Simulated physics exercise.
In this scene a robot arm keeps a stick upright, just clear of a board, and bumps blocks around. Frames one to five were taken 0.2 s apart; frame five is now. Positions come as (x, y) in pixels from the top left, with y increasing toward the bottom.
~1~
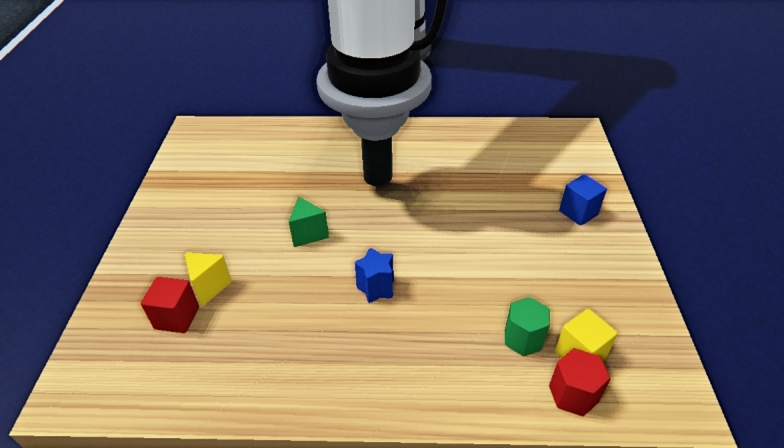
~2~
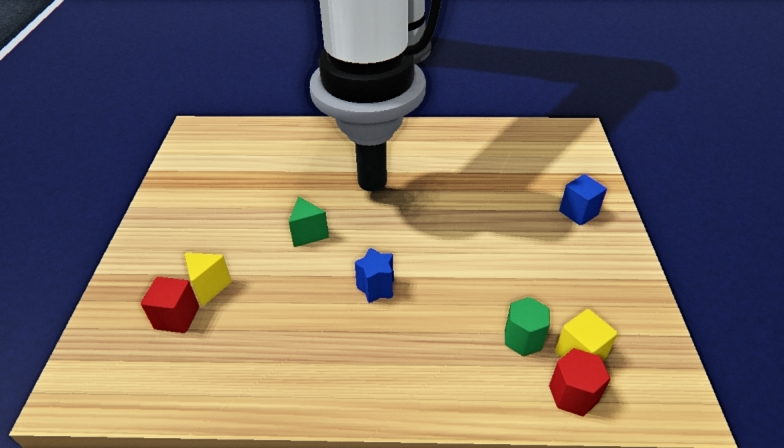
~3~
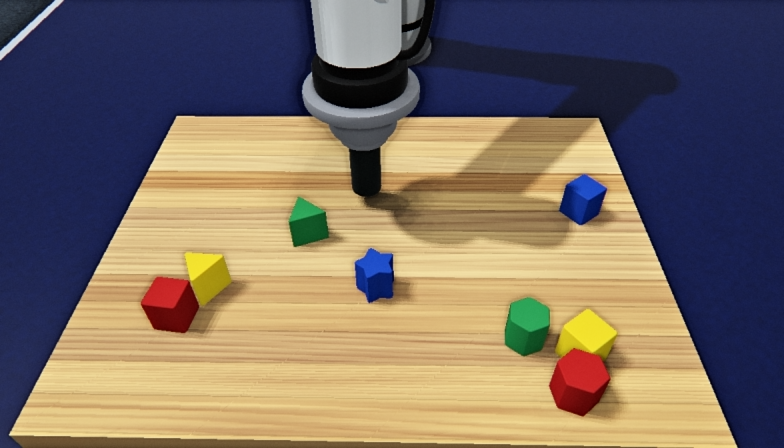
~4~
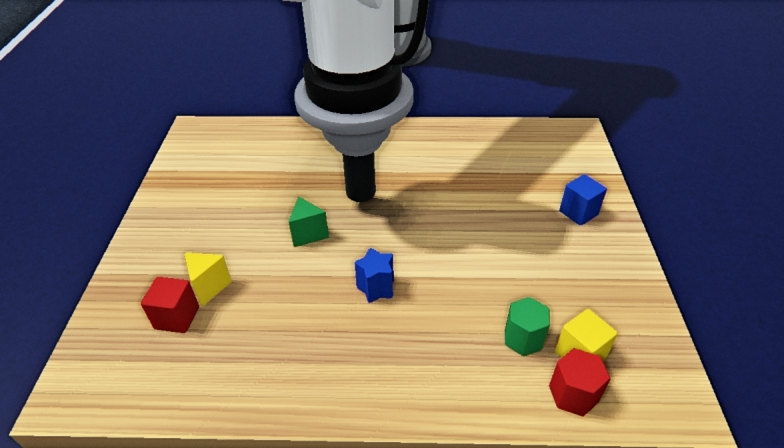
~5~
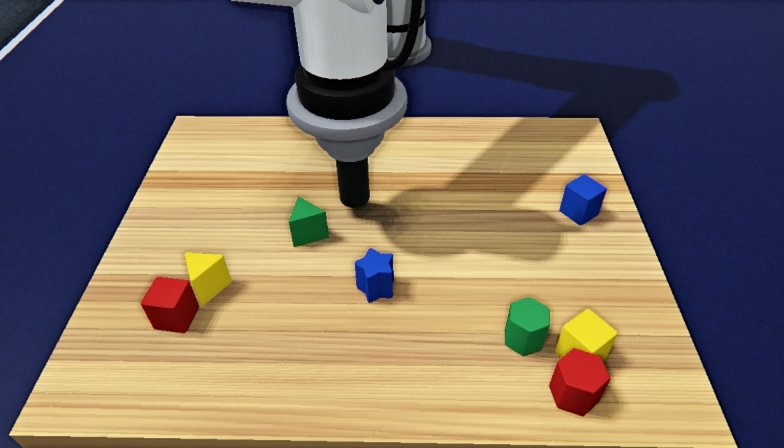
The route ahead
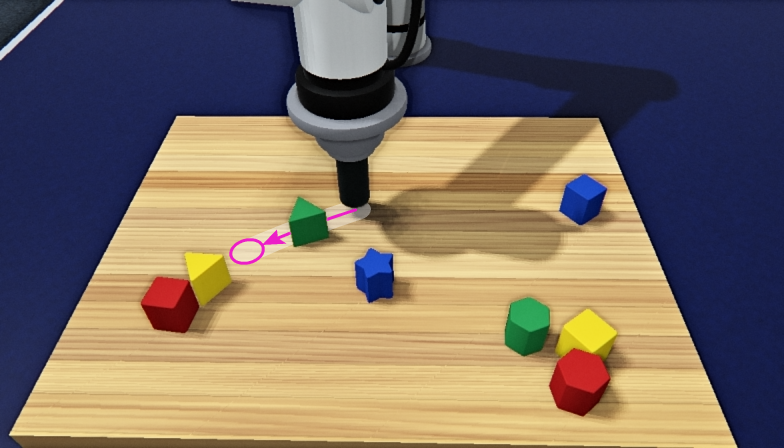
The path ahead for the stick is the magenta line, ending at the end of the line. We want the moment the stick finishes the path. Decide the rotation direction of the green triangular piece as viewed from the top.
Looking down on the board, it turns counter-clockwise.
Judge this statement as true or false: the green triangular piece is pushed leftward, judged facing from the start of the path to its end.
This is true.
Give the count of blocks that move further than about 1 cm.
I'm going with one.
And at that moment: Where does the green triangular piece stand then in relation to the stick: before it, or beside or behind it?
It slides aside on the way.
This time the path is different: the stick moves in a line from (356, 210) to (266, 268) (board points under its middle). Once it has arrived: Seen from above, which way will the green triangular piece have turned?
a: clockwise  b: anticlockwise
The one that fits is a, clockwise.
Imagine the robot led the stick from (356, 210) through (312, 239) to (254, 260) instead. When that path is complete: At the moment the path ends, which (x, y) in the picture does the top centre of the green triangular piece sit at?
Around (217, 238).
The line goes from (356, 210) by way of (320, 222) and (284, 235) to (247, 251).
On the path given first. One third of the way, stick at (319, 211); green triangular piece at (300, 212).
Two thirds of the way, stick at (282, 225); green triangular piece at (271, 230), turned 40° anticlockwise.
At the end, stick at (244, 241); yellow triangular piece unmoved; green triangular piece at (262, 239), turned 70° anticlockwise.
